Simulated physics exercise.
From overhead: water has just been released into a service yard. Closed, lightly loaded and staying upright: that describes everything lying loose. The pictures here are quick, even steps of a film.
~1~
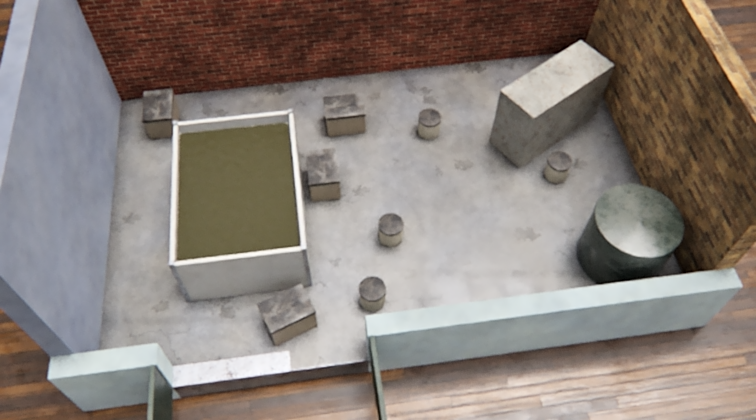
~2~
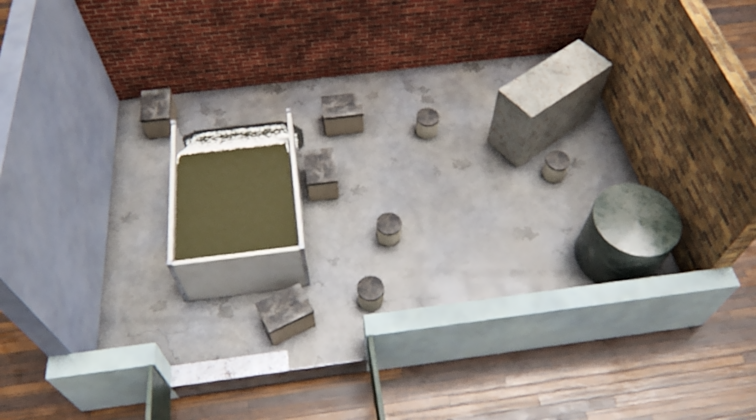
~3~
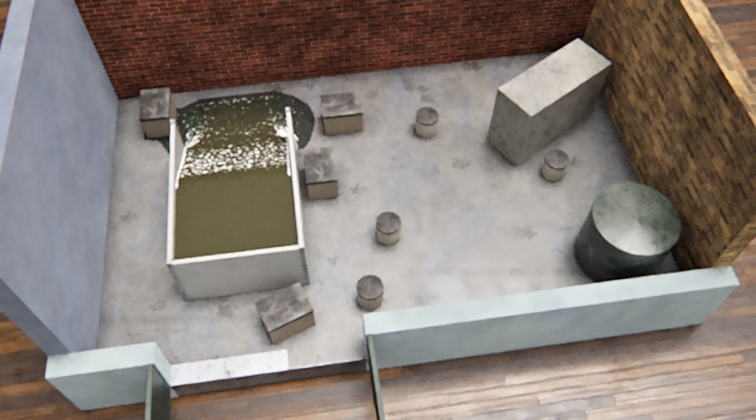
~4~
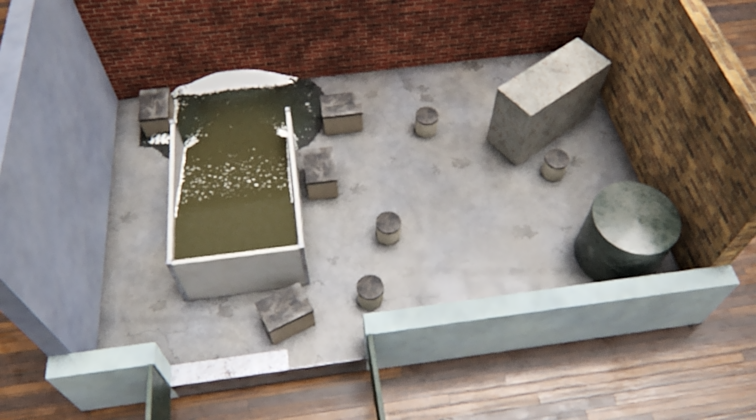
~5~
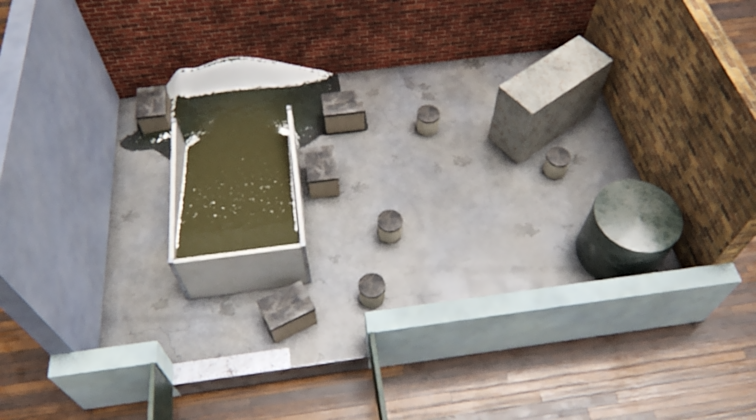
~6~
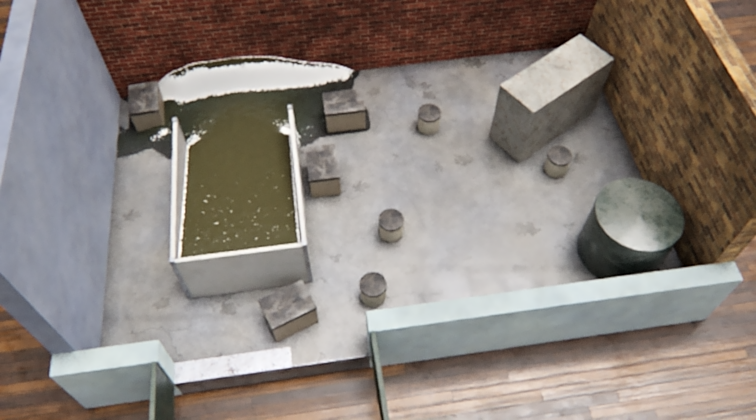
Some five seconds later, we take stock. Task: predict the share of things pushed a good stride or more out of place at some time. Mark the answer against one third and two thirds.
One to two thirds of them.
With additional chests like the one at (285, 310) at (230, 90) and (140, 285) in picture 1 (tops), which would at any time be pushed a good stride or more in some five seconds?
First one cleared the mark, second one cleared the mark.
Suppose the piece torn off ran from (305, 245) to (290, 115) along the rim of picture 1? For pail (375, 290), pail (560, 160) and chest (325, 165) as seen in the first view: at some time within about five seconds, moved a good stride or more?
Here is how they go, in order: Dislodged that far, dislodged that far, and dislodged that far.
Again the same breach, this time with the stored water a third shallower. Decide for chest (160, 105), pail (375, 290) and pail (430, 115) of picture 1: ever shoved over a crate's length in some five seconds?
Respectively, gets that far, never gets that far, gets that far.
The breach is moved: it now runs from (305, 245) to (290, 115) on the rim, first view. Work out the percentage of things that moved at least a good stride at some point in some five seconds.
By my reckoning, around 80 percent.
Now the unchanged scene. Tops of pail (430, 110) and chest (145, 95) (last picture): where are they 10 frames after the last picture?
(468, 148) and (156, 220), about.
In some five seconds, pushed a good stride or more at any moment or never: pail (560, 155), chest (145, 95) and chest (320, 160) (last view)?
The first is not so far, the second driven that far, and the third not so far.
A moment on, 0 of 8 are well off their spots; 1 afloat.
Next, 2 of 8 are well off their spots; 1 afloat.
Later, 3 of 8 are well off their spots; 1 afloat.
In the end, 4 of 8 are well off their spots, and 4 have been at some point; 2 afloat.
